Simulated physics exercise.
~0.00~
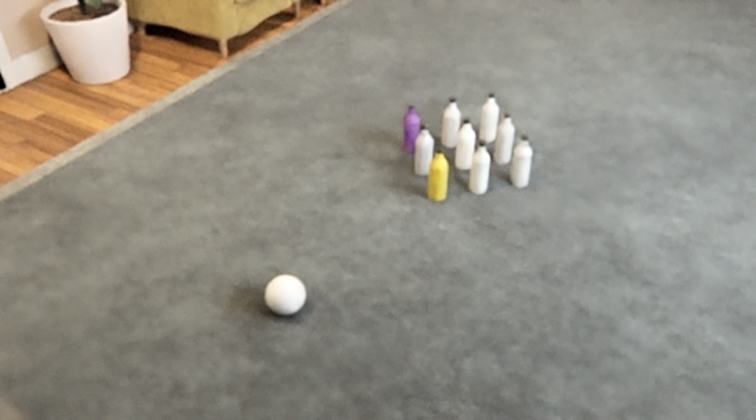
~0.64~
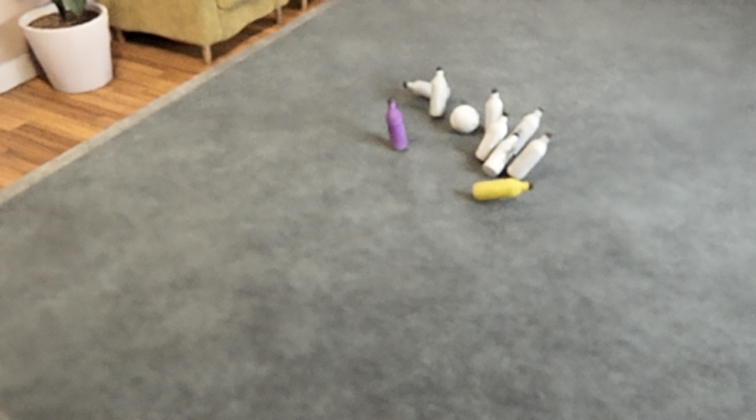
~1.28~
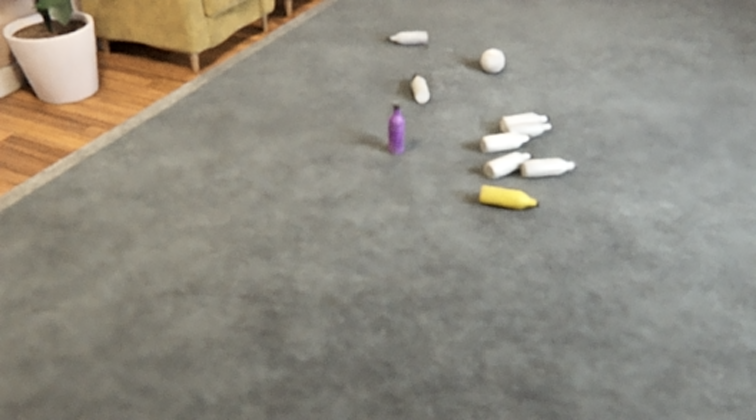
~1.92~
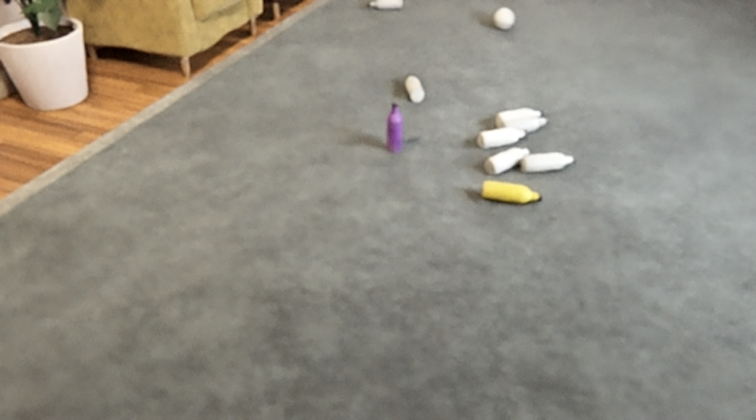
The clip shows a white ball rolling across a grey carpet into a diamond of nine capped bottles, knocking over the yellow one and the white ones. The ball rolls on toward the far side, leaving only the purple bottle standing among the fallen bottles.
